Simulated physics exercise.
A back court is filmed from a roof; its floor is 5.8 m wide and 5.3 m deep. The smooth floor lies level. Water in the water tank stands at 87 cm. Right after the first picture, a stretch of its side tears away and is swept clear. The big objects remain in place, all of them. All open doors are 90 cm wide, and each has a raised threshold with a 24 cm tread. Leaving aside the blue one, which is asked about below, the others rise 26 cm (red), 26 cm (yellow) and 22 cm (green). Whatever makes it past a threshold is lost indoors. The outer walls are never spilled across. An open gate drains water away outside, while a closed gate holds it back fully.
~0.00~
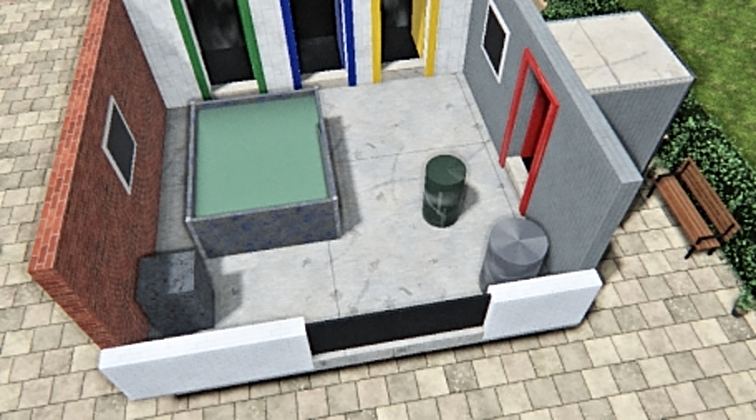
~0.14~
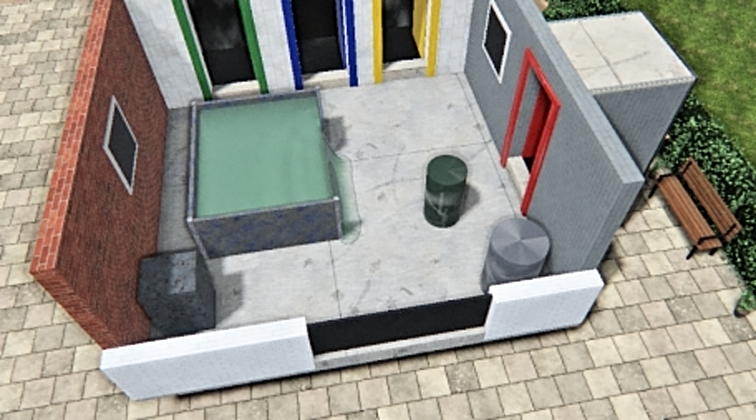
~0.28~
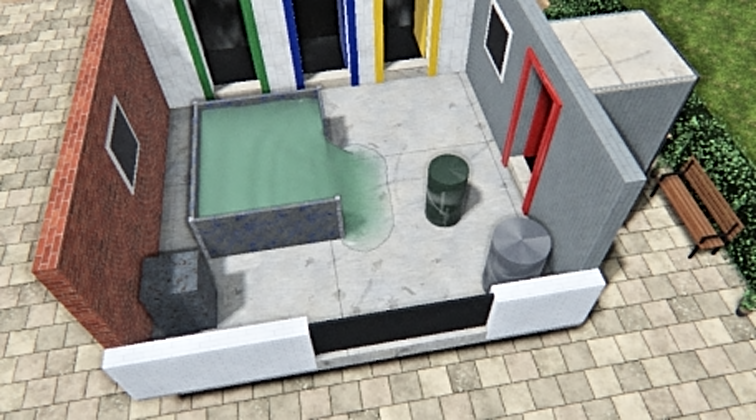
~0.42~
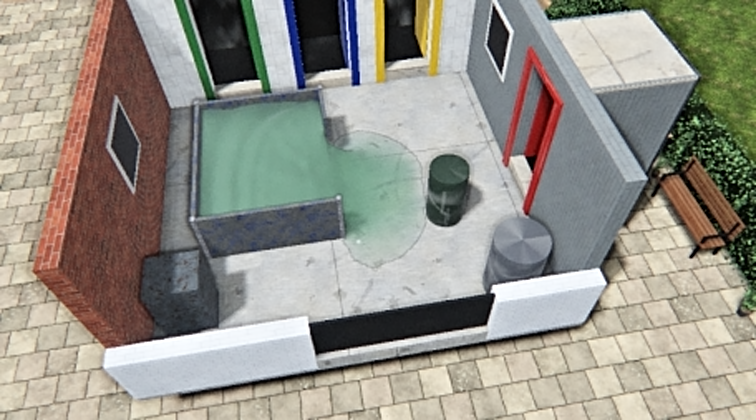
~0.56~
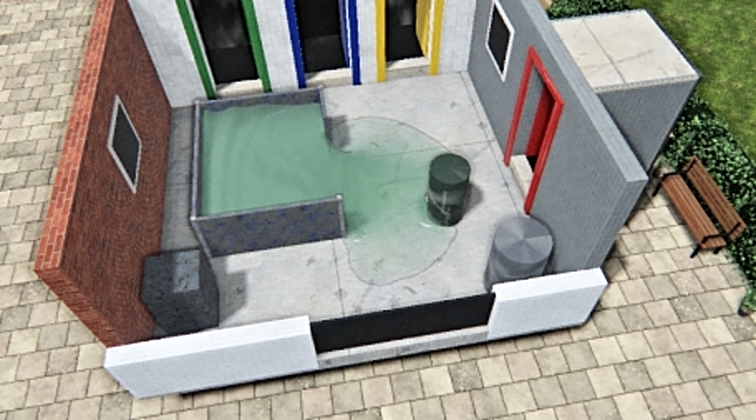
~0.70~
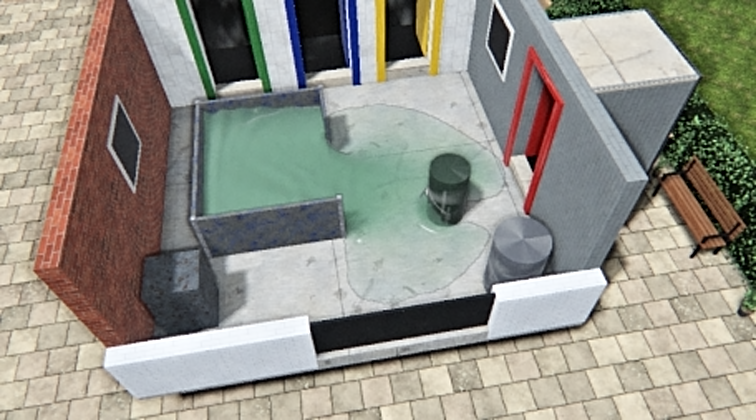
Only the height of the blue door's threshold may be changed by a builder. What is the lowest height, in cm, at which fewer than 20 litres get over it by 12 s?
15 cm.
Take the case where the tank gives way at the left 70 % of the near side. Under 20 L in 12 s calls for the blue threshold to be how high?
You'd want it roughly 17 centimetres tall.
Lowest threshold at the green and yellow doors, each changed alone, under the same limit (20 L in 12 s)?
Some 19 cm for green, some 22 cm for yellow.
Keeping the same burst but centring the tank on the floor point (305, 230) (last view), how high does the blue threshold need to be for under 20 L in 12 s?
It must be around 15 cm tall.
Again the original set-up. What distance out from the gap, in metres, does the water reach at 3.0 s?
Around 4.0 m out.
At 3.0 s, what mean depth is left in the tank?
Near 28 cm, averaged.
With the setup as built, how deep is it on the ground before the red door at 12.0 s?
14.5 cm.
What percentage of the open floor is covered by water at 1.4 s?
Around 50 per cent of the free floor.
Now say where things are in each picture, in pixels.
The first frame shows still water, 87 cm deep, in the water tank at (260, 152); the blue door at (321, 45) is dry.
In the second frame, the gap is at (330, 182), the front 0.3 m out at (348, 171); the back of the water tank holds 87 cm.
In the third frame, the front is at (383, 177), 0.9 m from the gap at (332, 184); 1.6 m2 of floor is wet, 87 cm left at the back.
In the fourth frame, the front is at (417, 169), 1.5 m from the gap at (333, 185); 3.2 m2 of floor is wet, 83 cm left at the back.
In the fifth frame, water pours out at (334, 186) and has run 2.1 m, to a hidden place; about 9 cm deep outside, 74 cm at the back.
In the sixth frame, the front is at (500, 176), 2.8 m from the gap at (334, 185); 7.6 m2 of floor is wet, 76 cm left at the back; 1.0 m in a straight line remain to the blue door at (325, 44).
After 1.4 s water covers 50 % of the floor, deepest (55 cm) near (423, 210); 1 cm at the blue door, 0 litres in over its 22 cm threshold.
After 3.0 s water covers 75 % of the floor, deepest (44 cm) near (543, 282); 8 cm at the blue door, 0 litres in over its 22 cm threshold.
After 12.0 s water covers 100 % of the floor, deepest (22 cm) near (482, 108); 16 cm at the blue door, 0 litres in over its 22 cm threshold.
At the blue door as built, the water arrived by 1.3 s and peaked near 21 cm at 10.0 s.
Run again over the same 12 s with other heights there, 42 litres in over 12.5 cm, 11 litres over 16.5 cm. The limit of 20 litres is kept from about 15 cm up.
